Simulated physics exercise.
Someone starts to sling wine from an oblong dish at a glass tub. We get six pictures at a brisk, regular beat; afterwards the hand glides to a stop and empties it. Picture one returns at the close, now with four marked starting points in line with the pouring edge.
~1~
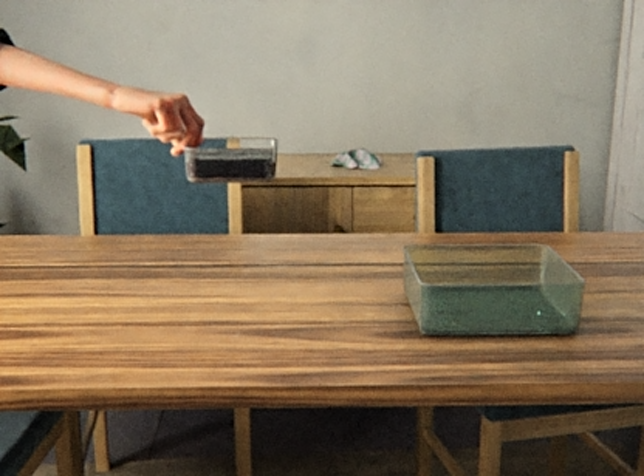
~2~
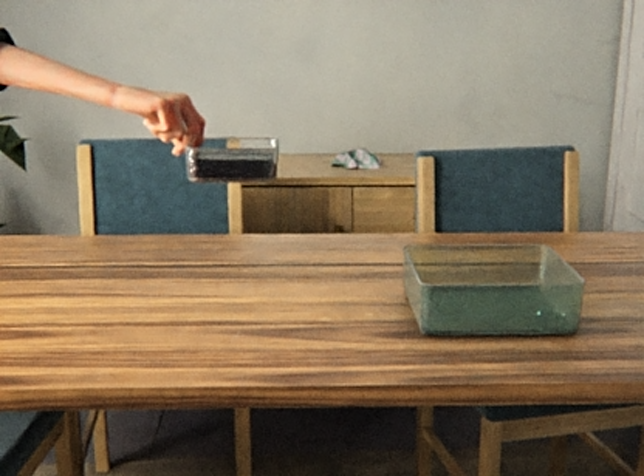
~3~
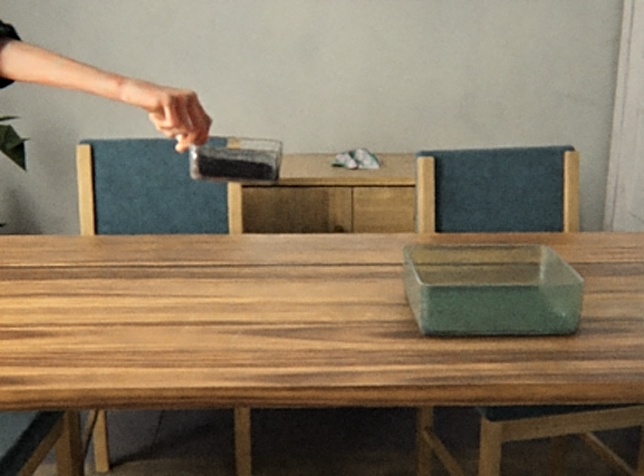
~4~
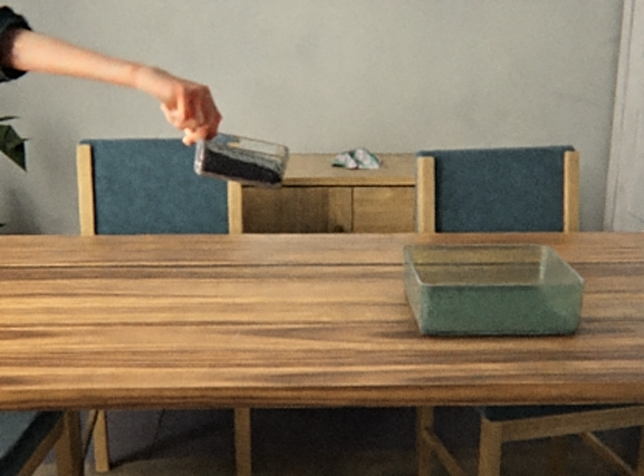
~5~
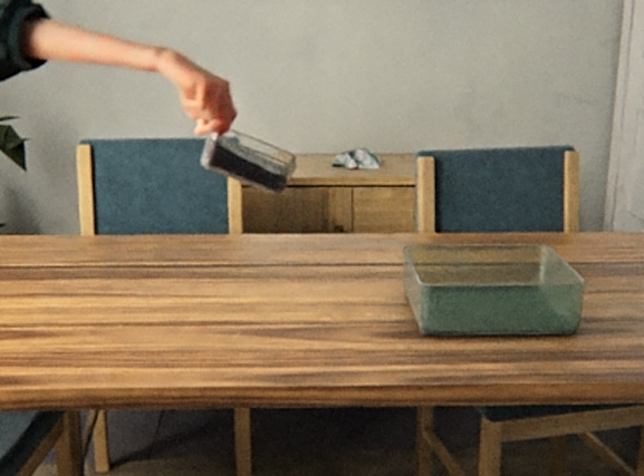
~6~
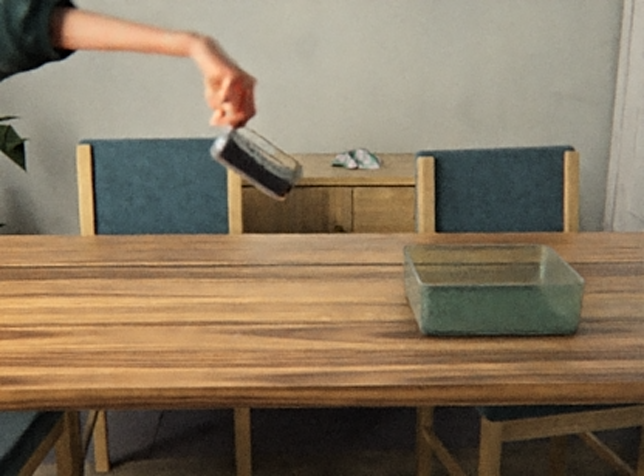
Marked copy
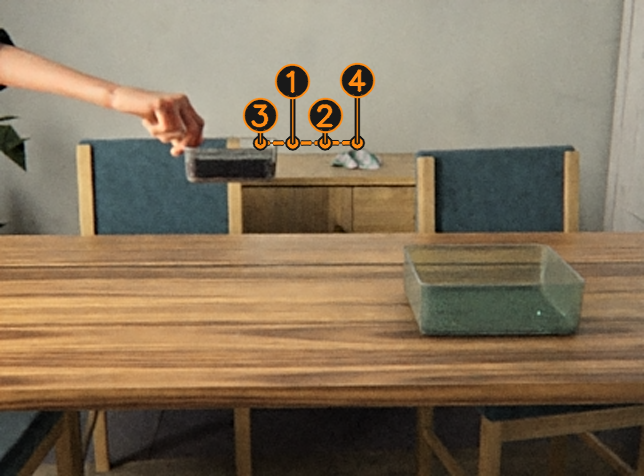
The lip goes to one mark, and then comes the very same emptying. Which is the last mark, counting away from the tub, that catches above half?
1 is the one.
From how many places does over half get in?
Three.
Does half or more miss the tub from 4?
No, that is safe.
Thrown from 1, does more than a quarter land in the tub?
Yes, clearly.
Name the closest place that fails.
That would be 3.
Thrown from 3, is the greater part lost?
Yes.
On the marked copy, 1 at (292, 143); 2 at (325, 143); 3 at (260, 143); 4 at (357, 142).
If 1 is chosen, about 69 % lands in the tub, 23 % falls short and 7 % goes beside or beyond.
If 2 is chosen, about 79 % lands in the tub, 7 % falls short and 14 % goes beside or beyond.
If 3 is chosen, about 13 % lands in the tub, 82 % falls short and 5 % goes beside or beyond.
If 4 is chosen, about 75 % lands in the tub, 3 % falls short and 22 % goes beside or beyond.
